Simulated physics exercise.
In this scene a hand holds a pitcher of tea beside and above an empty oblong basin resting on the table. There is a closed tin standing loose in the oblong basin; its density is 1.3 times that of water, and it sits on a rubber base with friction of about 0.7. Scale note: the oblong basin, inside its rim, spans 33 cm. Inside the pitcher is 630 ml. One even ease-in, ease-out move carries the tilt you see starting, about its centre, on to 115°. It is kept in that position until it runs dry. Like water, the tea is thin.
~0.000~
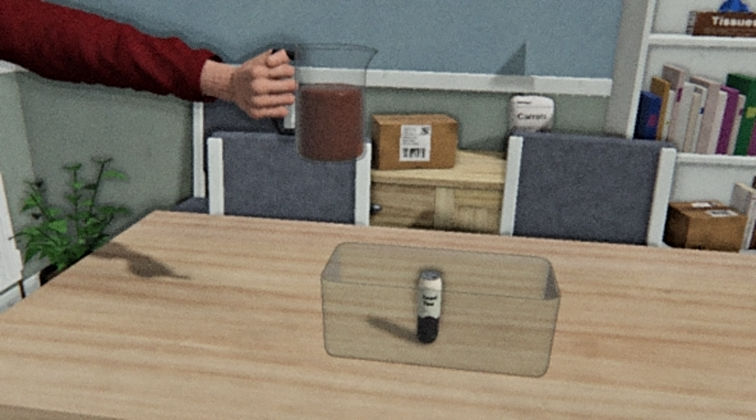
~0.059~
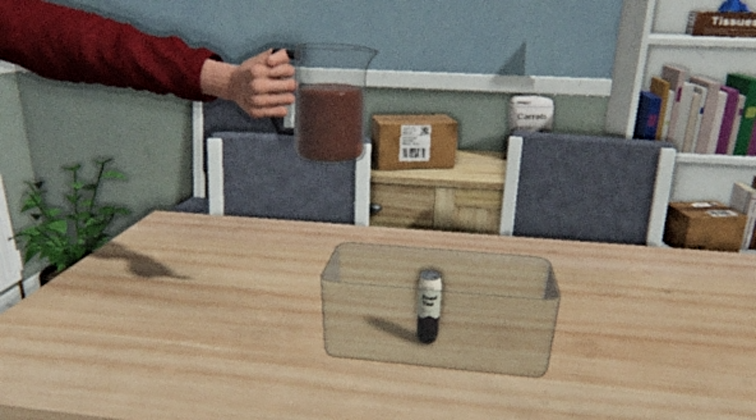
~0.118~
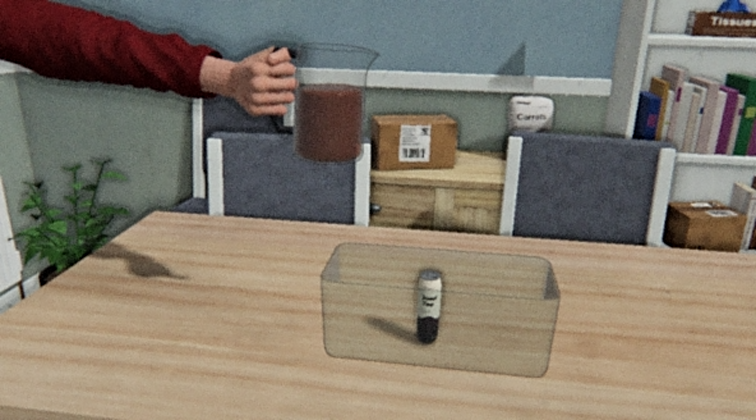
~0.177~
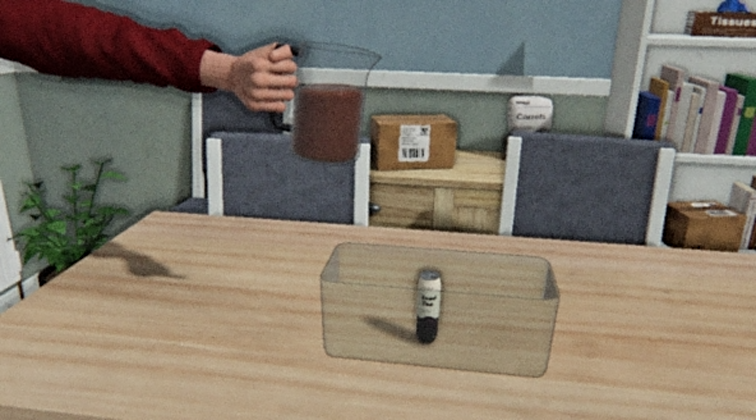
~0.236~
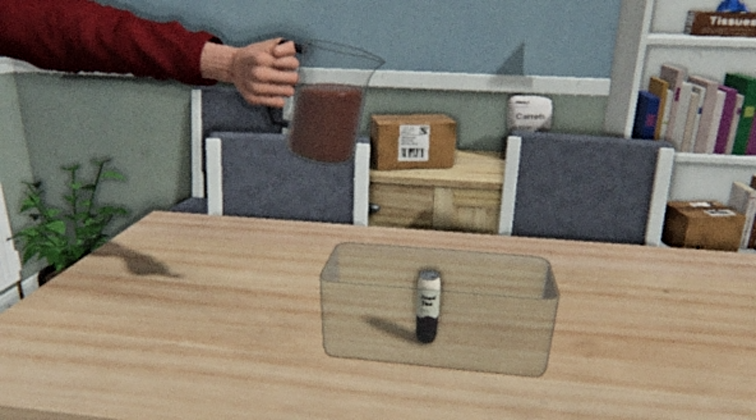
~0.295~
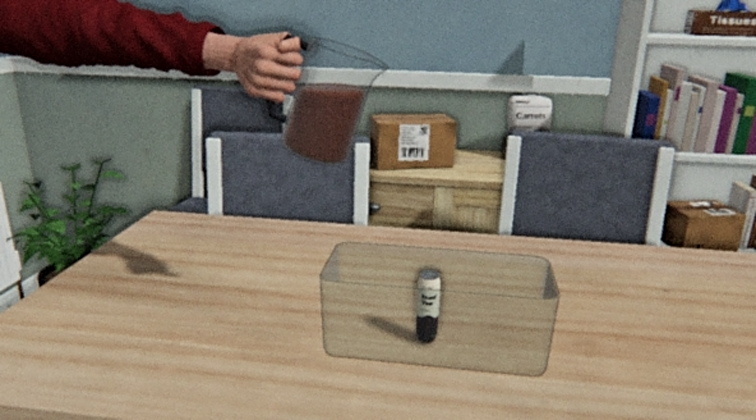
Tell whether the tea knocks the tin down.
It will weather it.
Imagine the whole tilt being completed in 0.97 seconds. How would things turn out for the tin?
So the tin will hold steady.
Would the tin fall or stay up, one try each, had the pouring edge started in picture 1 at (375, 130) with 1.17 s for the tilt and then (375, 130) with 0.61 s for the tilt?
First it tips over; then it tips over.
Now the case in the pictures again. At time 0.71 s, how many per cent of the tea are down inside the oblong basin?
At that time the basin holds about 0 per cent of the liquid.
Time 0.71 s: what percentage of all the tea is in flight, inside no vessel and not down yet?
About 6 per cent.
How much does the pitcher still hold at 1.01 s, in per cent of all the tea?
Near 34 in a hundred.
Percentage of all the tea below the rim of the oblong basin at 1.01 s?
Near 28 per cent of the total.
By 0.71 s the tilt is 76° and 94 per cent is still to pour; the tin stands where it began.
By 1.01 s the tilt is 110° and 35 per cent is still to pour; the tin stands where it began.
By 1.33 s the tilt is 115° and 2 per cent is still to pour; the tin stands where it began.
By 1.67 s the tilt is 115° and 0 per cent is still to pour; the tin stands where it began.
At rest the tin stands where it began.
